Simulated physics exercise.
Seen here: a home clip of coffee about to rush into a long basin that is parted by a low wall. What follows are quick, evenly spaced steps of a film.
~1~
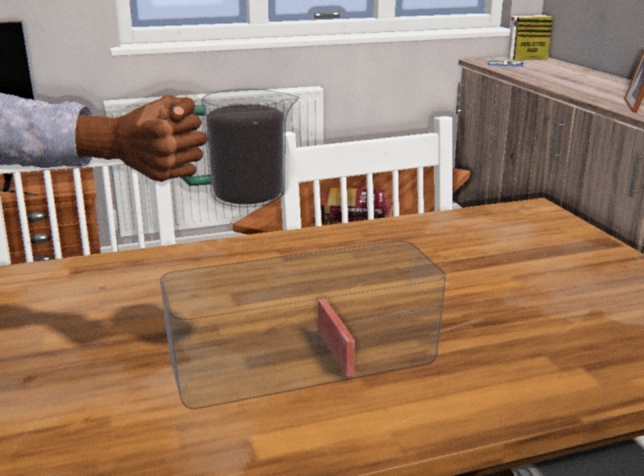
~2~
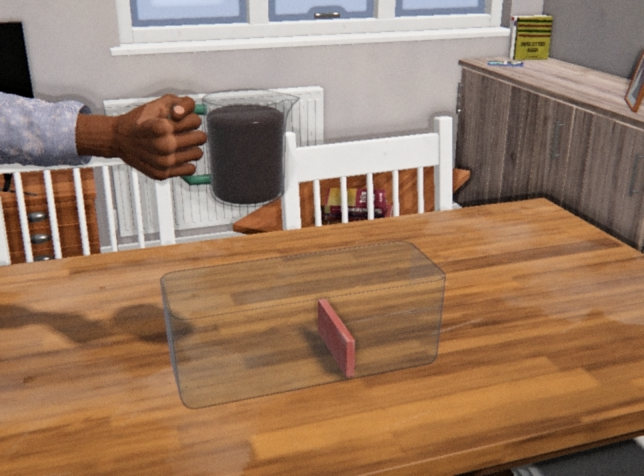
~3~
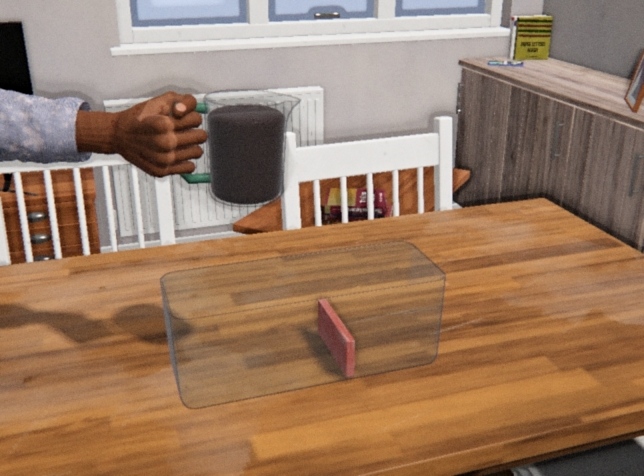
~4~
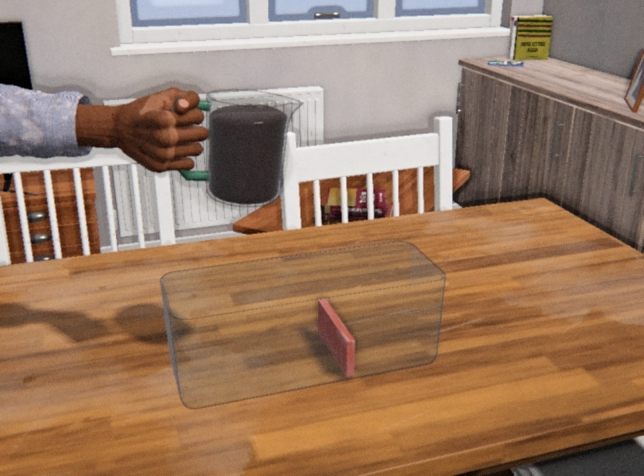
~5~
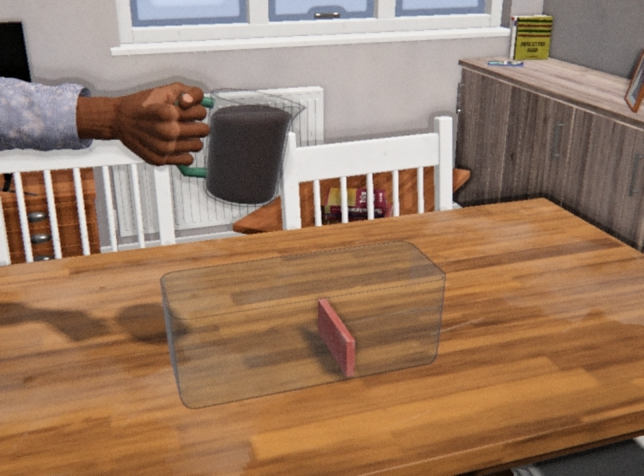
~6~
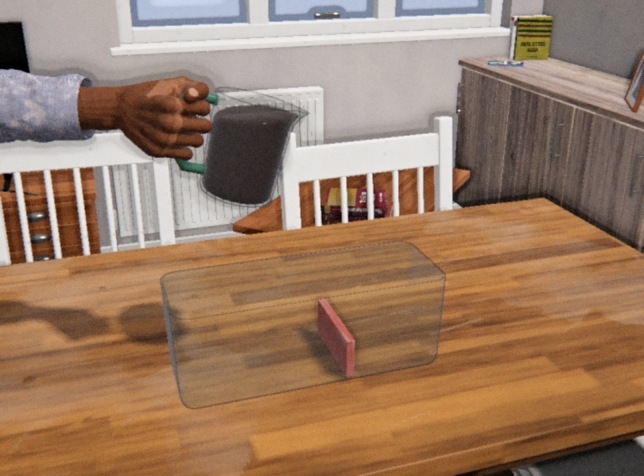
In a home dining room, a hand gradually tilting a jug of dark coffee rightward above a clear basin with a low red divider.
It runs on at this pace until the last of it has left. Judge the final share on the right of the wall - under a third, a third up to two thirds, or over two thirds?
It is over two thirds.
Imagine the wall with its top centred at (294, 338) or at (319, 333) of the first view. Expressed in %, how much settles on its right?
Roughly 90 per cent first and roughly 90 per cent second.
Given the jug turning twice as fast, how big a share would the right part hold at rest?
Somewhere near 85 percent.
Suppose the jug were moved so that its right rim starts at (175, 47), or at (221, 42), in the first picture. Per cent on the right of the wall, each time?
Around 5 percent first, around 5 percent second.
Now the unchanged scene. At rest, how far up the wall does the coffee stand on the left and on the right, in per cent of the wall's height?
I'd say close to 0 per cent on the left side and 60 on the right.
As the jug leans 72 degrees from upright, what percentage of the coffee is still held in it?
Some 75 in a hundred has yet to spill out.
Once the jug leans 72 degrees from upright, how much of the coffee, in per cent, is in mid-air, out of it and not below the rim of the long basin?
20 per cent.
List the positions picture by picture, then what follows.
It leans 0°; its right rim is at (299, 96); the coffee meets the walls at (206, 116) and (283, 110); the long basin's rim runs from (166, 298) to (428, 259); the wall's top is at (335, 320), in the first frame.
It leans 1°; its right rim is at (299, 96); the coffee meets the walls at (206, 115) and (283, 110), in the second frame.
It leans 3°; its right rim is at (301, 98); the coffee meets the walls at (207, 115) and (284, 111), in the third frame.
It leans 6°; its right rim is at (303, 101); the coffee meets the walls at (208, 115) and (286, 111), in the fourth frame.
It leans 10°; its right rim is at (306, 106); the coffee meets the walls at (211, 115) and (290, 111), in the fifth frame.
It leans 15°; its right rim is at (309, 111); the coffee meets the walls at (212, 118) and (296, 112), in the sixth frame.
A moment on, the jug is tipped part way and 76 per cent is still to pour, 0 is left of the wall and 6 right of it.
Next, the jug is tipped right over and 21 per cent is still to pour, 1 is left of the wall and 54 right of it.
Then the jug is tipped right over and 1 per cent is still to pour, 10 is left of the wall and 87 right of it.
Later the jug is tipped right over and 0 per cent is still to pour, 11 is left of the wall and 88 right of it.
At rest 11 per cent lies left of the wall, 88 right of it and 1 outside.
